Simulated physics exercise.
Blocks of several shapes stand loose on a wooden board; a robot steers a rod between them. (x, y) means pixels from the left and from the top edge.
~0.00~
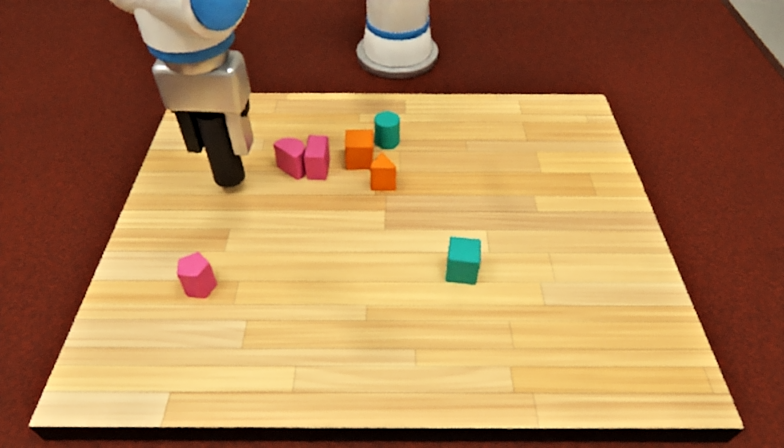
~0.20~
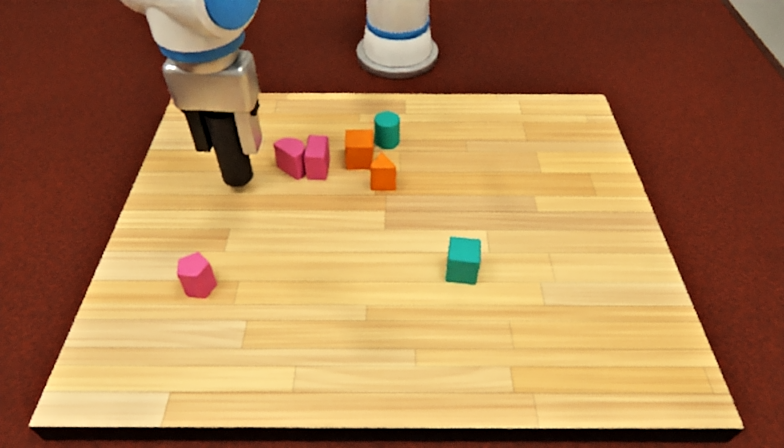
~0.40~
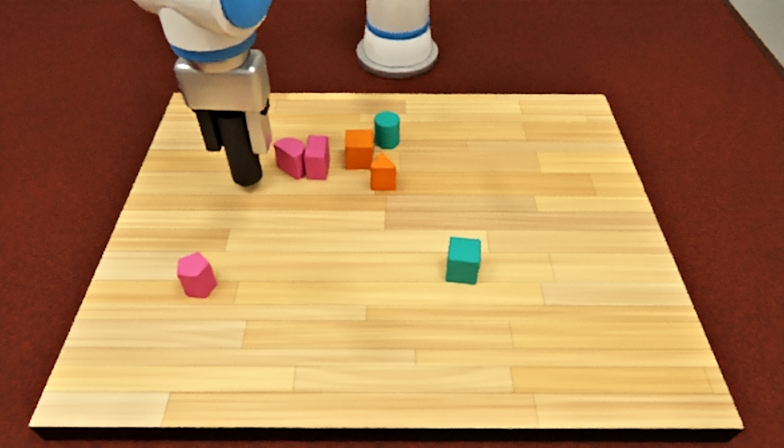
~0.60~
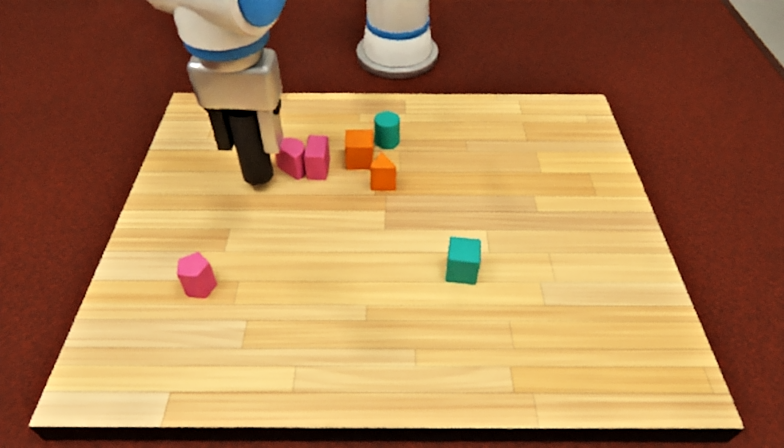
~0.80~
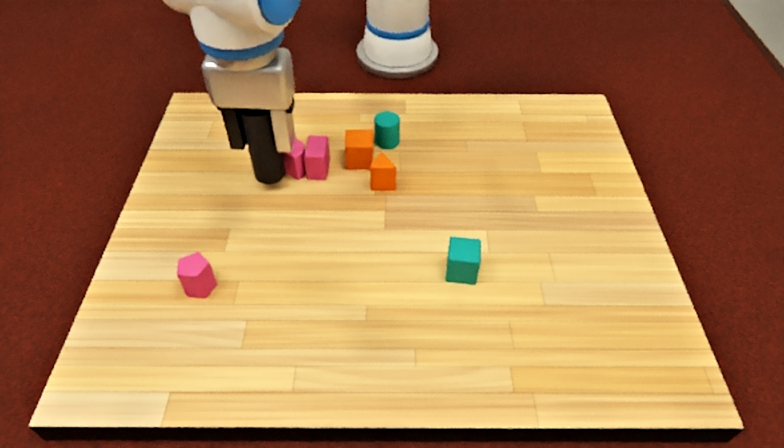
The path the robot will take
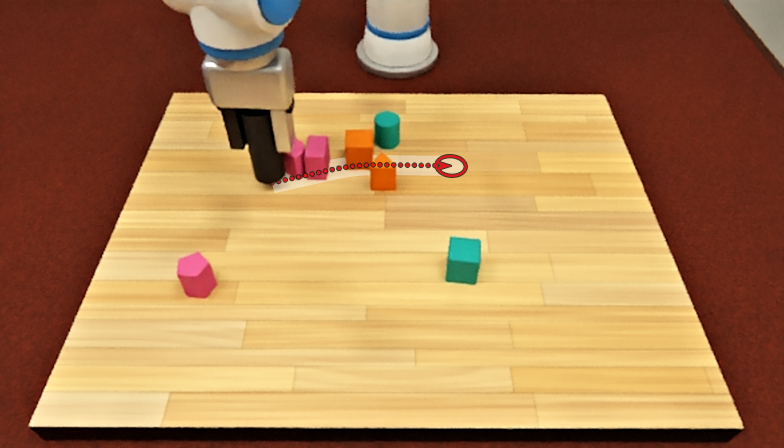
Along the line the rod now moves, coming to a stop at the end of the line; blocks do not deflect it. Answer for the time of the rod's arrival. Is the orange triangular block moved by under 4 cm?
In short: Yes.
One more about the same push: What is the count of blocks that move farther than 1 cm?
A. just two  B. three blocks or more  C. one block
Correct choice: B.
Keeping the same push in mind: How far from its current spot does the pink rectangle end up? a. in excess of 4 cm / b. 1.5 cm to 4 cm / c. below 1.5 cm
That would be a.
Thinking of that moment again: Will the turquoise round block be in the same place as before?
No, I don't think so.
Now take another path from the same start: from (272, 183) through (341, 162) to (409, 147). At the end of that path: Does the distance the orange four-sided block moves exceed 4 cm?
I expect so.
Path on the board, from (272, 183) over (332, 170) and (391, 165) to (451, 166).
On the path given first. One third of the way, rod (331, 161); pink D-shaped block (314, 133), turned 55° anticlockwise; pink rectangle (353, 138), turned 20° anticlockwise; orange four-sided block (376, 133), turned 15° anticlockwise; turquoise round block (391, 116).
Two thirds of the way, rod (392, 156); pink D-shaped block (314, 133), turned 55° anticlockwise; pink rectangle (410, 131), turned 50° anticlockwise; orange four-sided block (424, 120), turned 45° anticlockwise; turquoise round block (401, 109).
At the end, rod (452, 157); pink D-shaped block (314, 133), turned 55° anticlockwise; pink rectangle (438, 126), turned 90° anticlockwise; orange four-sided block (437, 112), turned 85° anticlockwise; orange triangular block in place; turquoise round block (401, 109).
